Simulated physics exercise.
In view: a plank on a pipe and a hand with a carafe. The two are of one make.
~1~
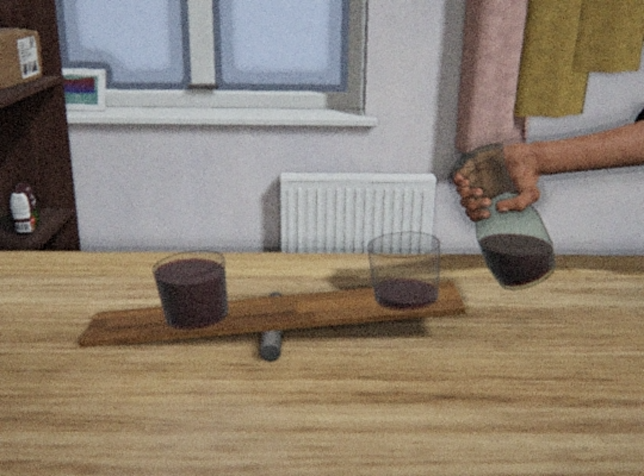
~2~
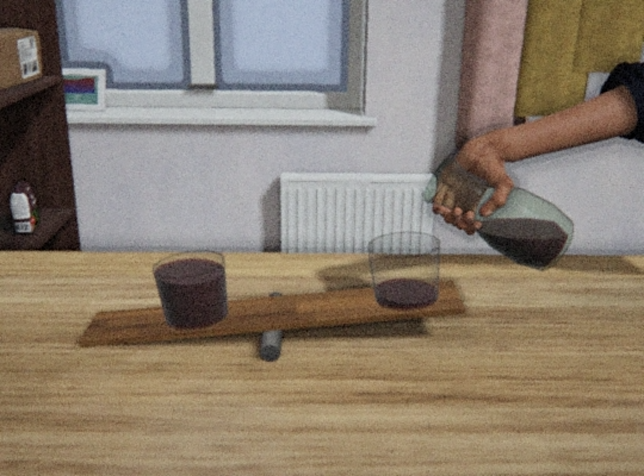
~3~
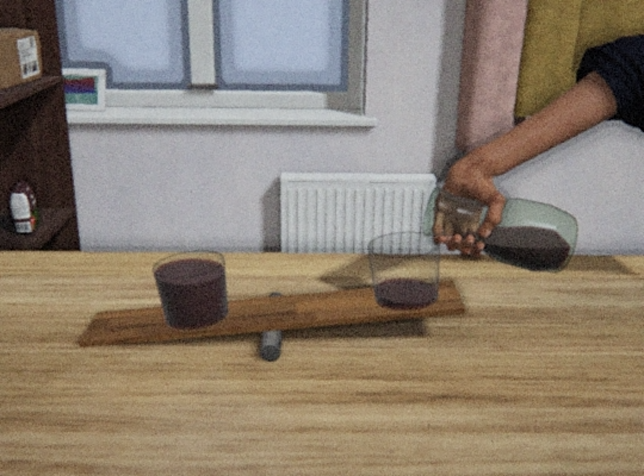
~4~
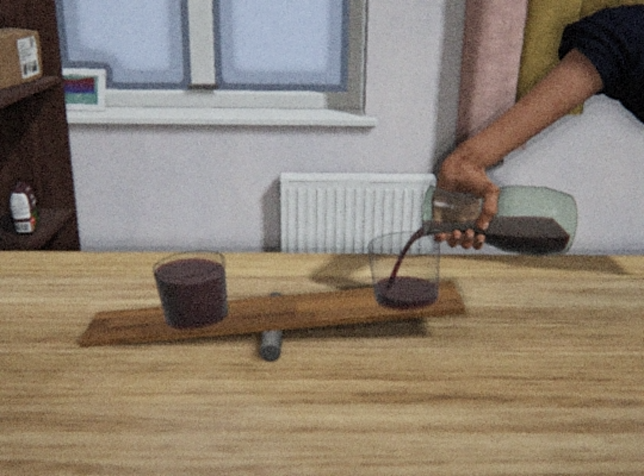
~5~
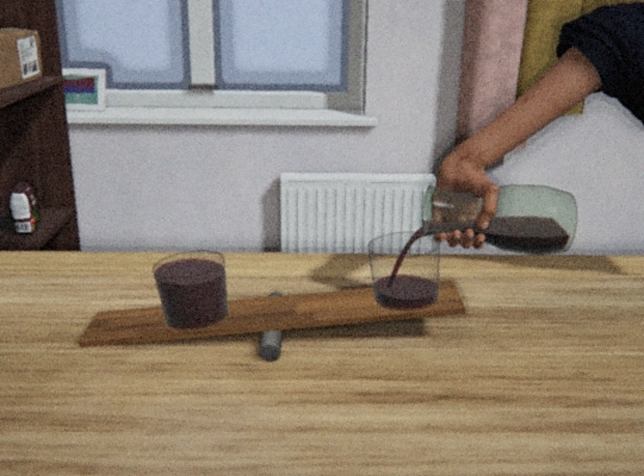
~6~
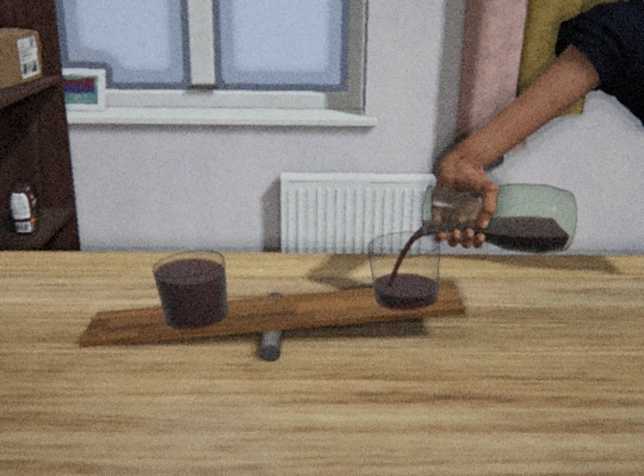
The clip opens on a wooden plank resting on a pipe, its left end low under a fuller glass and its right end raised under a nearly empty one. A hand tilts a carafe of dark liquid further over, then pours a thin stream into the right glass, whose level rises slightly while the plank stays still.
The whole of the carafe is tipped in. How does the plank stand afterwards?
The plank swings over.
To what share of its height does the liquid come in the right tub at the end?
Close to 60 %.
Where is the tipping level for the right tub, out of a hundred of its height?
I make it 40 per cent.
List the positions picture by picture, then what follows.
In the first picture, a hand has the carafe; carafe (503, 215) tipped 25° with all of its load; right tub (405, 270) nearly empty, raised; left tub (193, 289) nearly full, on the low side.
In the second picture, the carafe is tipped; pipe (271, 351); right tub nearly empty, surface at (406, 291).
In the third picture, the carafe is tipped; carafe (496, 227) tipped 75° with all of its load; right tub (405, 270) nearly empty.
In the fourth picture, the stream is running; pipe (271, 351); right tub nearly empty, surface at (406, 289); left tub nearly full, surface at (190, 272).
In the fifth picture, the stream is running; carafe (494, 217) tipped 85° with nearly all of its load; right tub (405, 270) about a quarter full.
In the sixth picture, the stream is running; pipe (271, 351); right tub about a quarter full, surface at (406, 285); left tub nearly full, surface at (190, 272).
Shortly, the right tub is about half full; the plank has swung over, and that end is down.
At the finish, the right tub is about two thirds full; the plank has swung over, and that end is down.
